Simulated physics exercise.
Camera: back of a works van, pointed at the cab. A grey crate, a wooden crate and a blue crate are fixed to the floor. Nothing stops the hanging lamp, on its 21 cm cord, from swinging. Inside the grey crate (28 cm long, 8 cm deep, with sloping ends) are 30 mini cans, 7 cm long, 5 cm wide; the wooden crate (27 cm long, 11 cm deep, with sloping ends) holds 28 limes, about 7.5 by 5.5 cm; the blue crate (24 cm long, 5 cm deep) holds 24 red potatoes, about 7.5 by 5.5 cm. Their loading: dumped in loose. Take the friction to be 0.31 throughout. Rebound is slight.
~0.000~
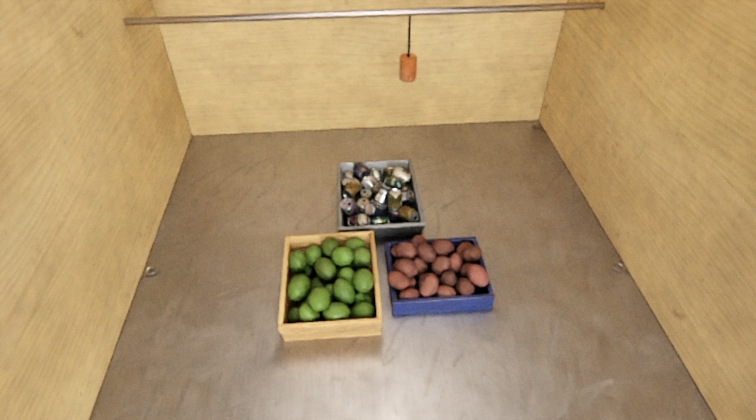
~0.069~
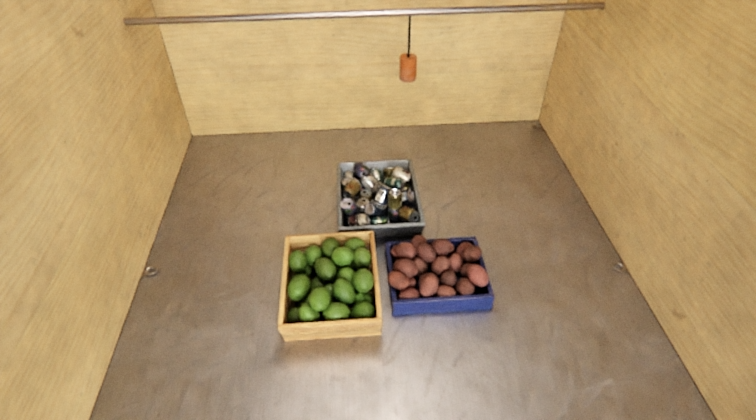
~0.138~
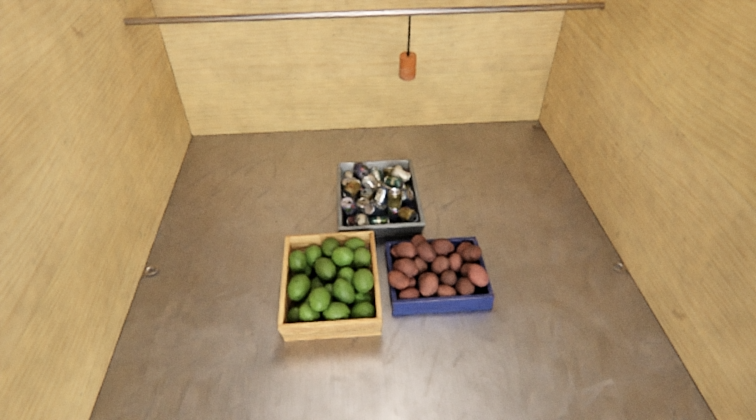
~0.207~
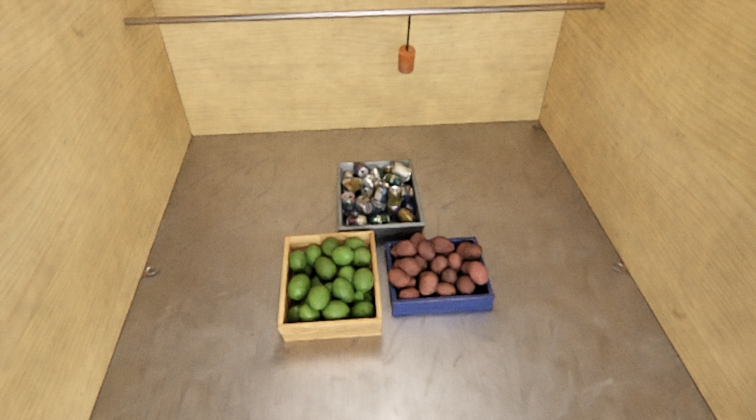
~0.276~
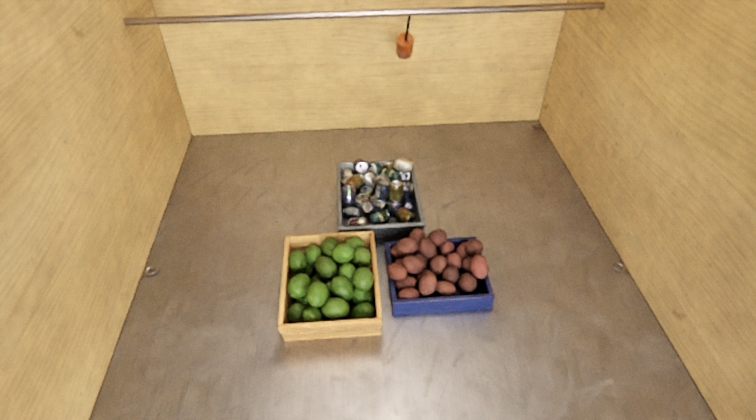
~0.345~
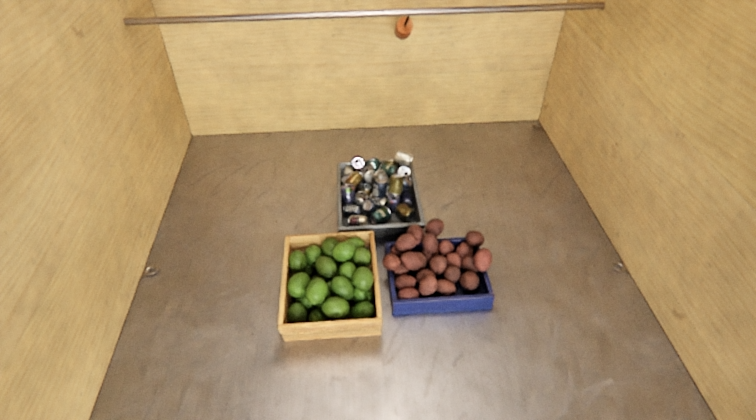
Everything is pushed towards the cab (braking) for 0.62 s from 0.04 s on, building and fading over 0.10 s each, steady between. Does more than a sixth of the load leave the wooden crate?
Honestly, the spill misses the one-in-six mark.
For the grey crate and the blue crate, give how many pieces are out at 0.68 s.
Estimate at that time - grey crate 2, blue crate 8, give or take.
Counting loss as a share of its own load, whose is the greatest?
The blue crate.
After 0.49 s, the grey crate is down by 1 of 30, the wooden crate has all 28 and the blue crate is down by 6 of 24.
After 0.68 s, the grey crate is down by 2 of 30, the wooden crate has all 28 and the blue crate is down by 7 of 24.
After 0.93 s, the grey crate is down by 3 of 30, the wooden crate has all 28 and the blue crate is down by 7 of 24.
When it is over (at 1.26 s), the grey crate is down by 3 of 30, the wooden crate has all 28 and the blue crate is down by 7 of 24. Asked share, 0 of 28, 0 per cent.
